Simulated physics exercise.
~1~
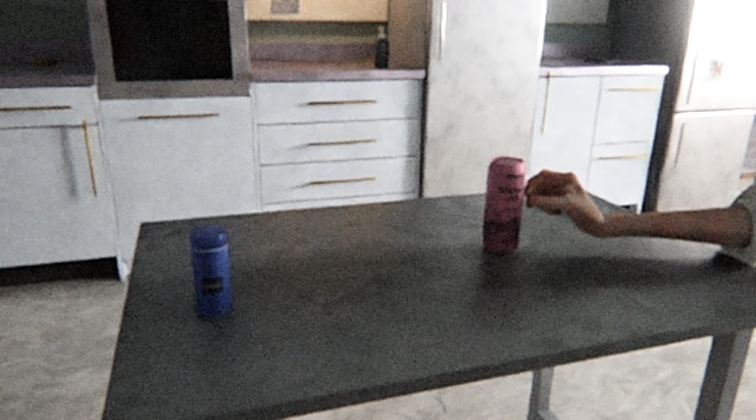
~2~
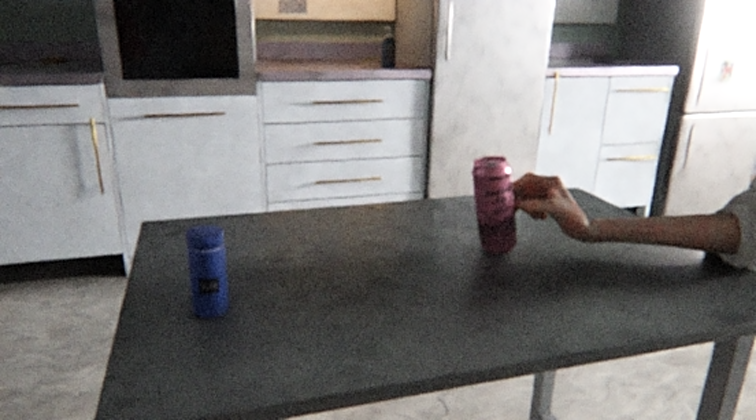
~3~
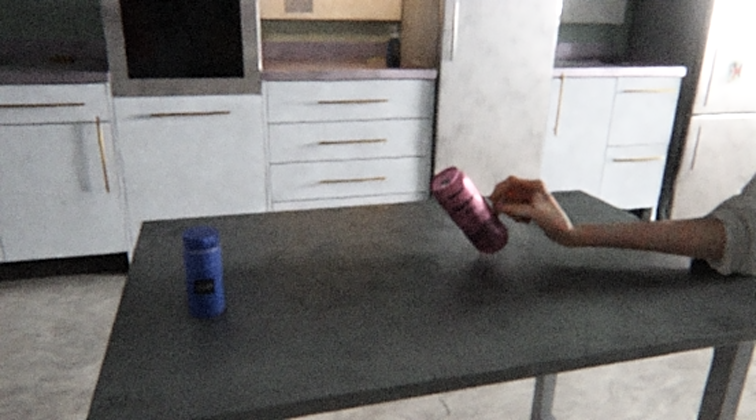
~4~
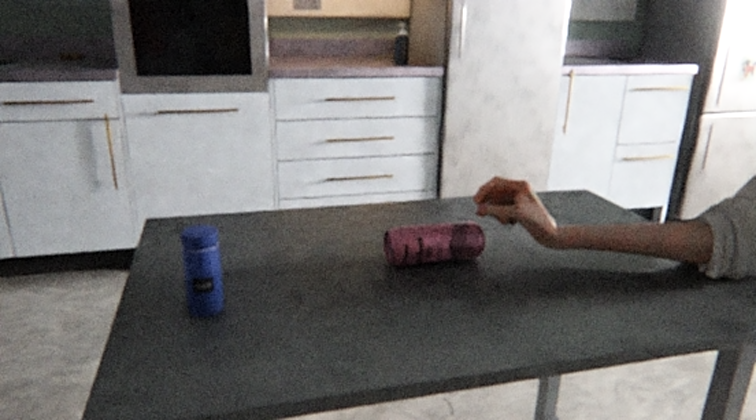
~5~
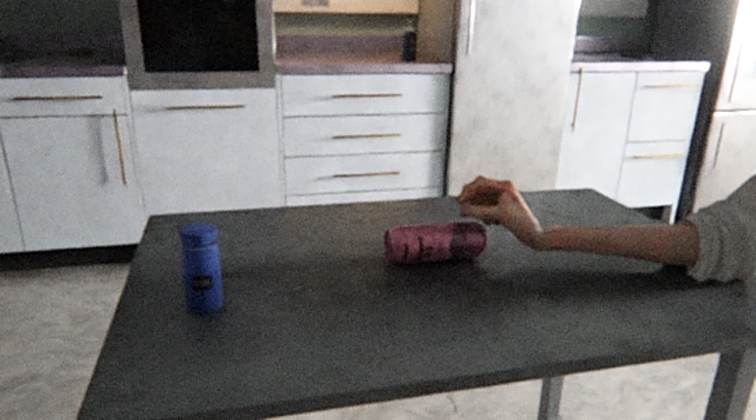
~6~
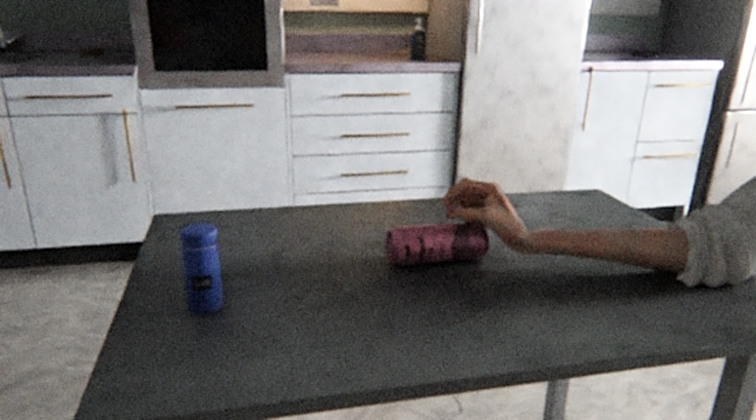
A hand reaches in from the right over a dark table in a kitchen with pale cabinets, seen from the front and slightly above as the view drifts gently sideways. A pink can stands upright near the fingers, and a blue shaker stands toward the left of the table. The hand pushes the upper part of the can slowly to the left, and the can starts to lean. It tilts further, tips away from the fingers and drops onto its side. The hand stays raised just above it, while the can lies still and the blue shaker remains standing, untouched.
